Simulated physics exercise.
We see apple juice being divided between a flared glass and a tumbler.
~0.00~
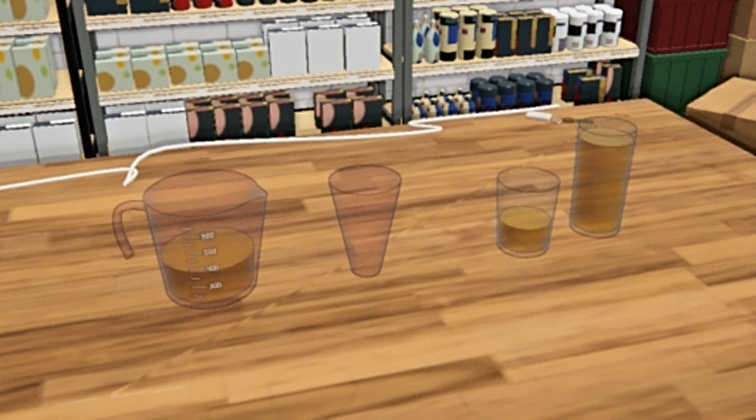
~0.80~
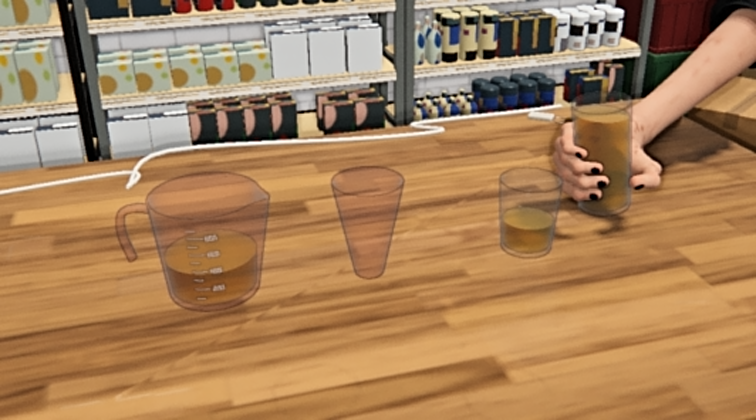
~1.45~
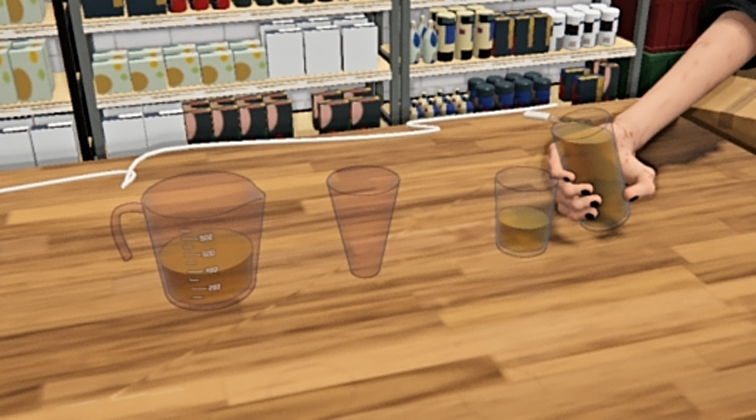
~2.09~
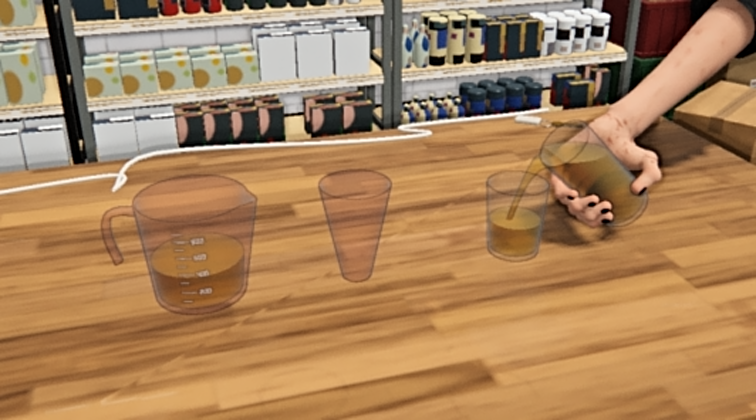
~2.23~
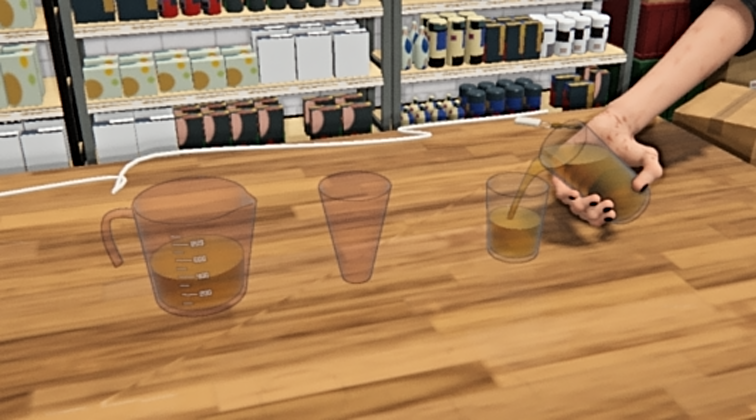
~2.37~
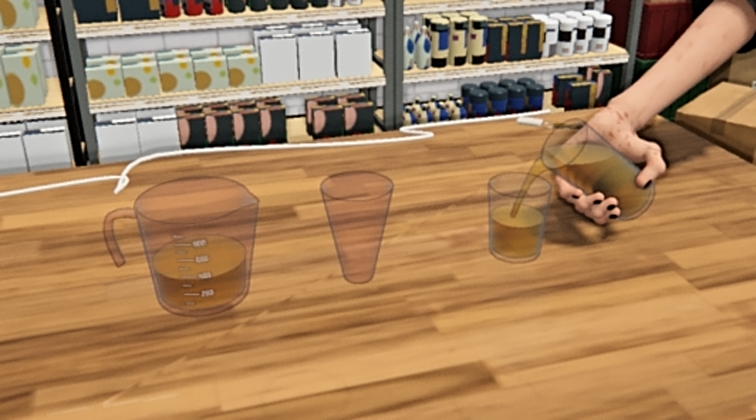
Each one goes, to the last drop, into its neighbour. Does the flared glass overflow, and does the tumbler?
The flared glass ends up brimming over; the tumbler ends up brimming over.
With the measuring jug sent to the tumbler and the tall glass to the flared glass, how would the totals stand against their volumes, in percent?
In order, around 150 and 140 percent.
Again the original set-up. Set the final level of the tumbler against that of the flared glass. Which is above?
The level ends higher in the left one.
After 4.9 s, the tumbler is full to the brim.
After 8.5 s, the tumbler is full to the brim and has run over.
After 17.6 s, the flared glass is full to the brim and has run over; the tumbler is full to the brim and has run over.
